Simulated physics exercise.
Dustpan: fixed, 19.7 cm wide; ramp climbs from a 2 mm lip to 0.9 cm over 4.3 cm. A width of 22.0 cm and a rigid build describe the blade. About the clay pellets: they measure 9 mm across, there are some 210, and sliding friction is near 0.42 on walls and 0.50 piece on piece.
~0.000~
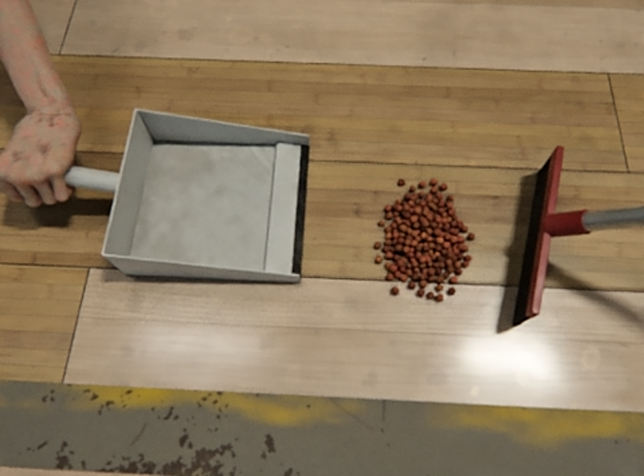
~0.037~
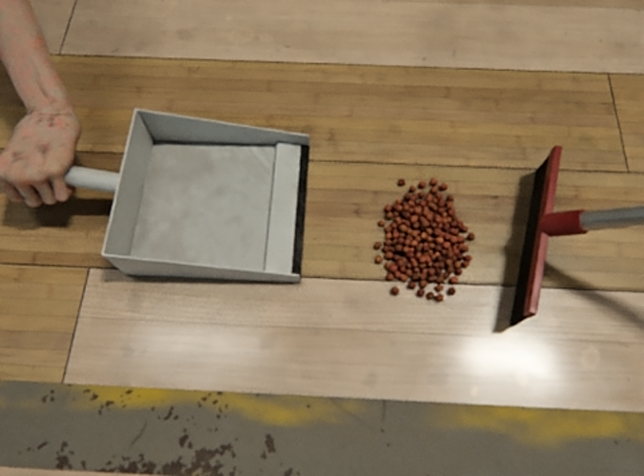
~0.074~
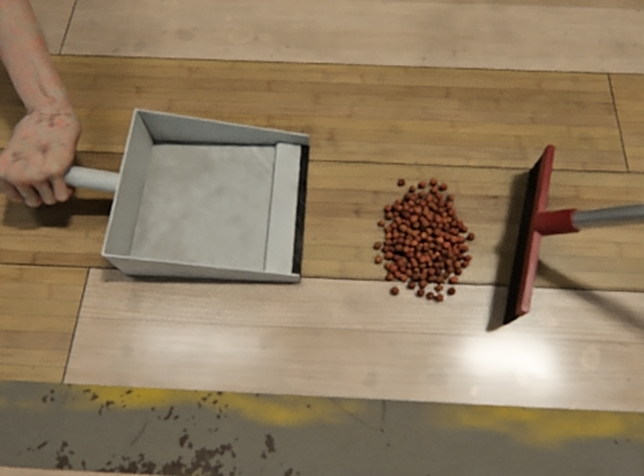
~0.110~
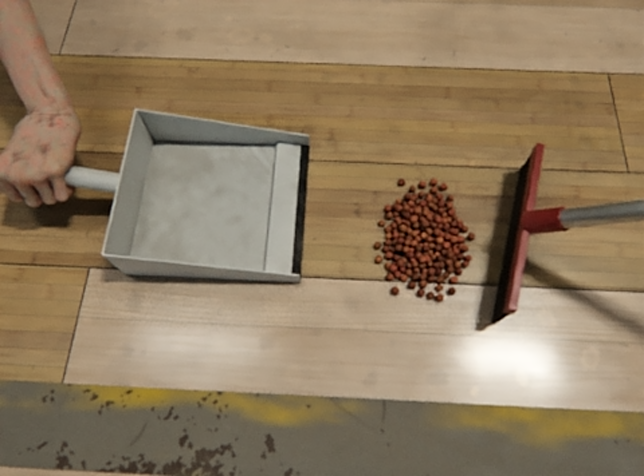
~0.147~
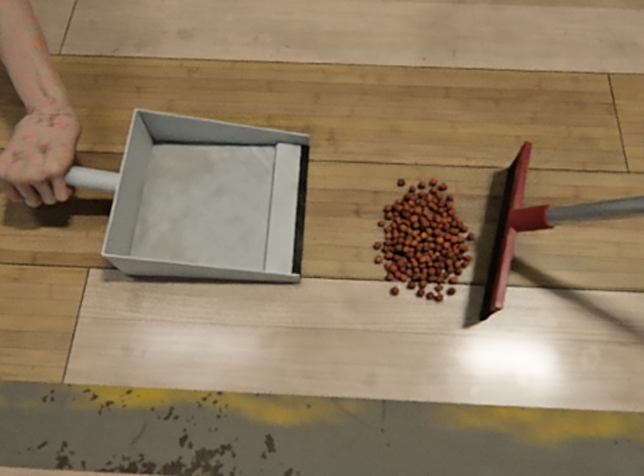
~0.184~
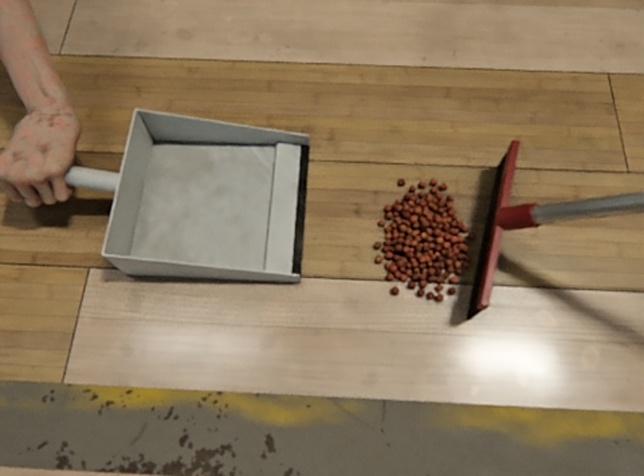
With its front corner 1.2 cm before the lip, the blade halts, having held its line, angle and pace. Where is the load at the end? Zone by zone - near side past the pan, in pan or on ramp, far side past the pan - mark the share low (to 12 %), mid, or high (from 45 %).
Past the pan's near side low; in the pan or on its ramp mid; past the pan's far side low.
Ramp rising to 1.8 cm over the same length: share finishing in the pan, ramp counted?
About 20 %.
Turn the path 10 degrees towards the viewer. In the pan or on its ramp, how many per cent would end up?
Pan plus ramp: Some 20 %.
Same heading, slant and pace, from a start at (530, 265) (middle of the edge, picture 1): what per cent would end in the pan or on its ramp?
I'd estimate about 20 per cent.
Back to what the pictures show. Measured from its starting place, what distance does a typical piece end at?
That distance is close to 16 cm.
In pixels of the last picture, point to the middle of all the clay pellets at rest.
In the last view, approximately (310, 211).
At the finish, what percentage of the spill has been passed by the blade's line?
Around 0 in a hundred.
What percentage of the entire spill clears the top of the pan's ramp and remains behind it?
Around 0 in a hundred.
After 0.42 s, middle of the blade 14 cm from the lip; 0 % over the lip, far side 0 %, near side 5 %.
Then, at 0.58 s, middle of the blade 7 cm from the lip; 0 % over the lip, far side 0 %, near side 5 %.
Then, at 0.87 s, middle of the blade 4 cm from the lip; 25 % over the lip, far side 0 %, near side 5 %.
At rest (1.2 s), near side 5 %, pan 25 %, far side 0 %, in front of the lip or behind the blade 65 %.
